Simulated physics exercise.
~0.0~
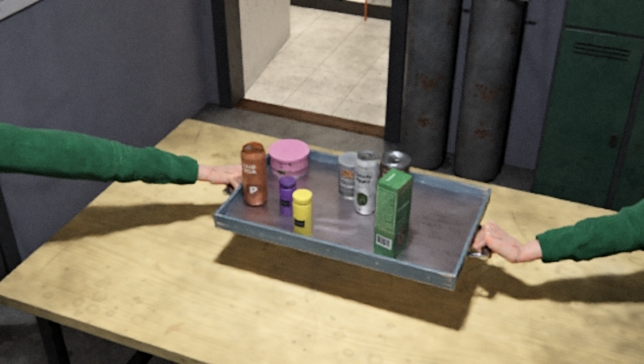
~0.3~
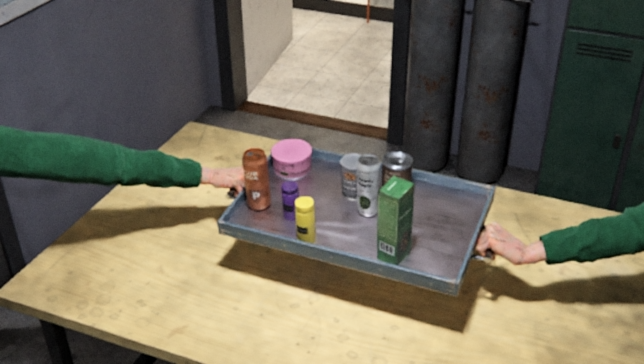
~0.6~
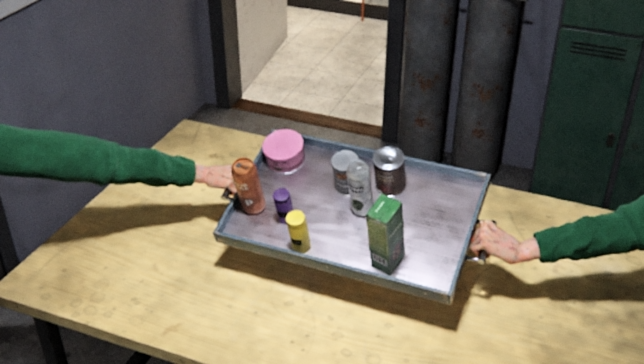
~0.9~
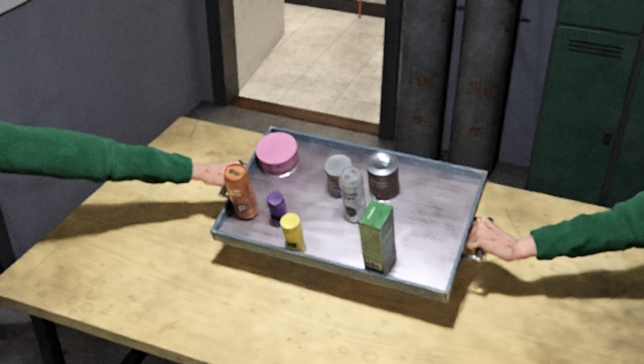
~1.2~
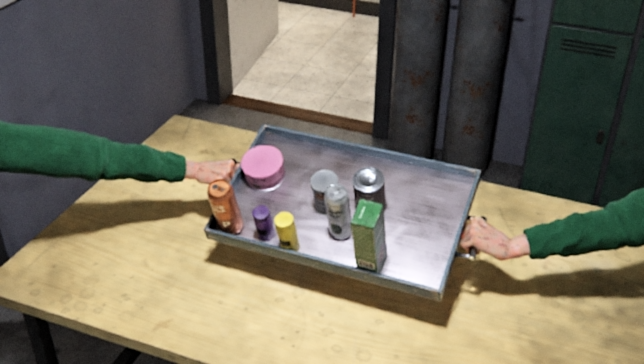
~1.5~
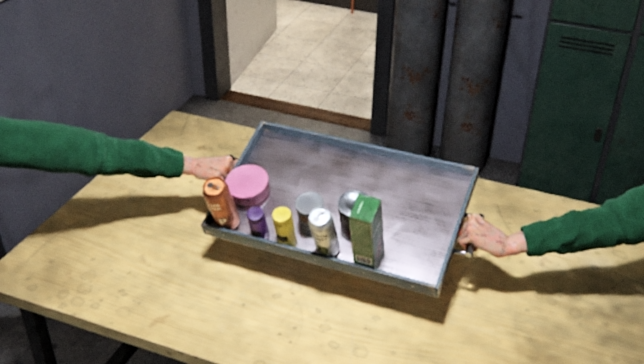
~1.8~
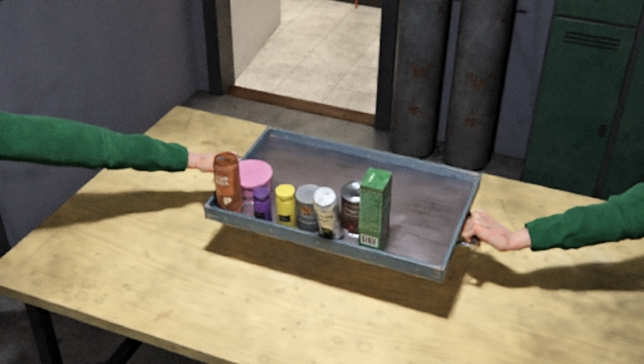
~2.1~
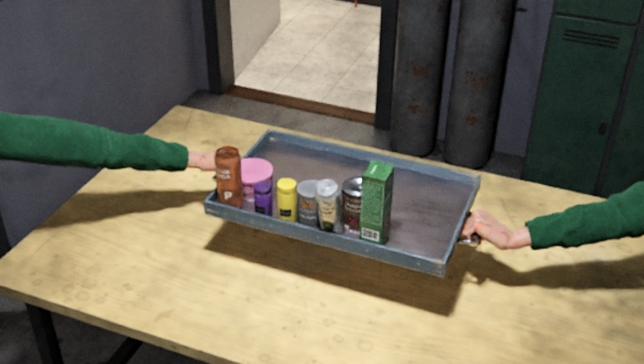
Two hands tilting a tray of tins, shakers and a green carton towards the near edge, items sliding down, then levelling it.
